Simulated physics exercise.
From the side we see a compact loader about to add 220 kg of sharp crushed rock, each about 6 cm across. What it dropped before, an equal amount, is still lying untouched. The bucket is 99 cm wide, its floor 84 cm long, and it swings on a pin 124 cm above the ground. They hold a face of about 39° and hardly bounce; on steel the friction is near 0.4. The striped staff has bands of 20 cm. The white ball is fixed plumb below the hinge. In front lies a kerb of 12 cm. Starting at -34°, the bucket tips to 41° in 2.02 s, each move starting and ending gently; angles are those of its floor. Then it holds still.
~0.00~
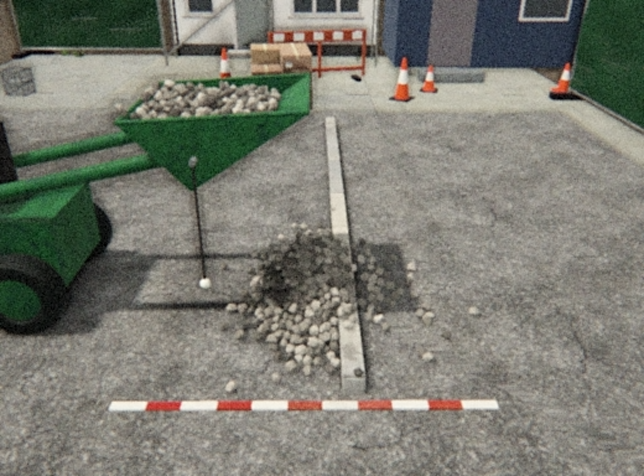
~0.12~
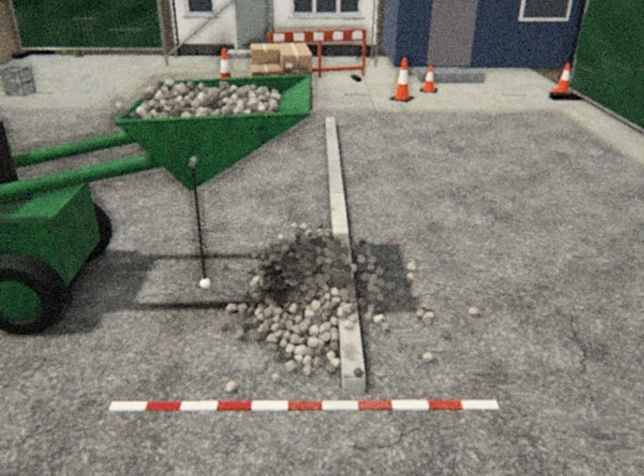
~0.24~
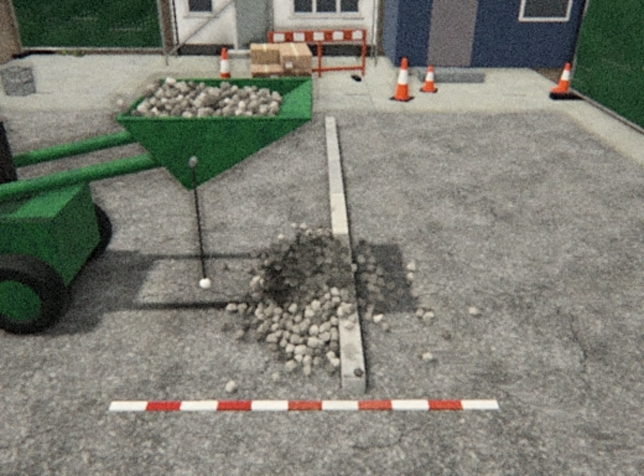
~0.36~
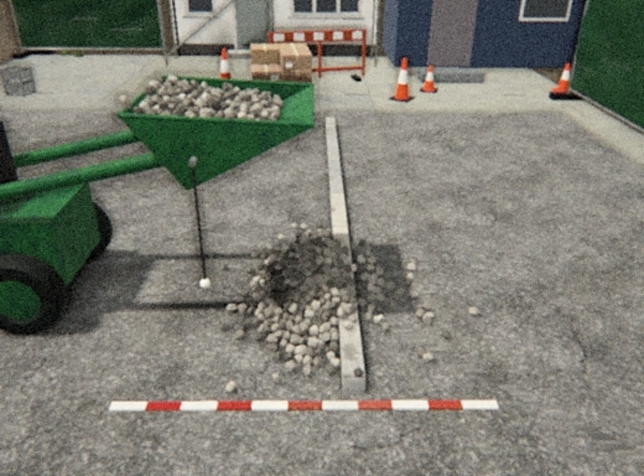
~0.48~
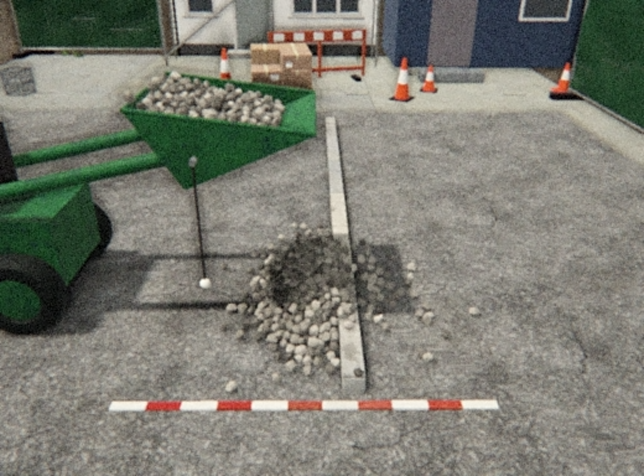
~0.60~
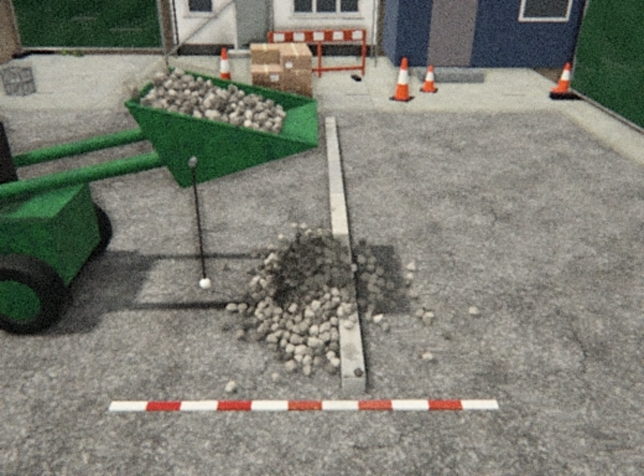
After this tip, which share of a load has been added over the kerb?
Some 43 per cent is added.
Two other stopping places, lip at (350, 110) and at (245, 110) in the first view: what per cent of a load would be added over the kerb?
About 90 and 0 per cent.
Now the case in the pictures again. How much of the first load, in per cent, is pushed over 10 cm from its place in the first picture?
About 5 per cent.
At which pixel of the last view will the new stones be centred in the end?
Near (336, 277).
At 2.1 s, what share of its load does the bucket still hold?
It holds some 30 per cent.
After 1.5 s the floor is at 30°; in per cent of one load, 100 in the bucket, 93 on this side of the kerb, 7 over the kerb; the foremost stones are at (430, 304).
After 2.1 s the floor is at 41°; in per cent of one load, 31 in the bucket, 159 on this side of the kerb, 9 over the kerb; the foremost stones are at (430, 304).
After 2.5 s the floor is at 41°; in per cent of one load, 0 in the bucket, 165 on this side of the kerb, 35 over the kerb; the foremost stones are at (437, 287).
After 4.9 s the floor is at 41°; in per cent of one load, 0 in the bucket, 150 on this side of the kerb, 50 over the kerb; the foremost stones are at (466, 279). Net gain over the kerb, 43.
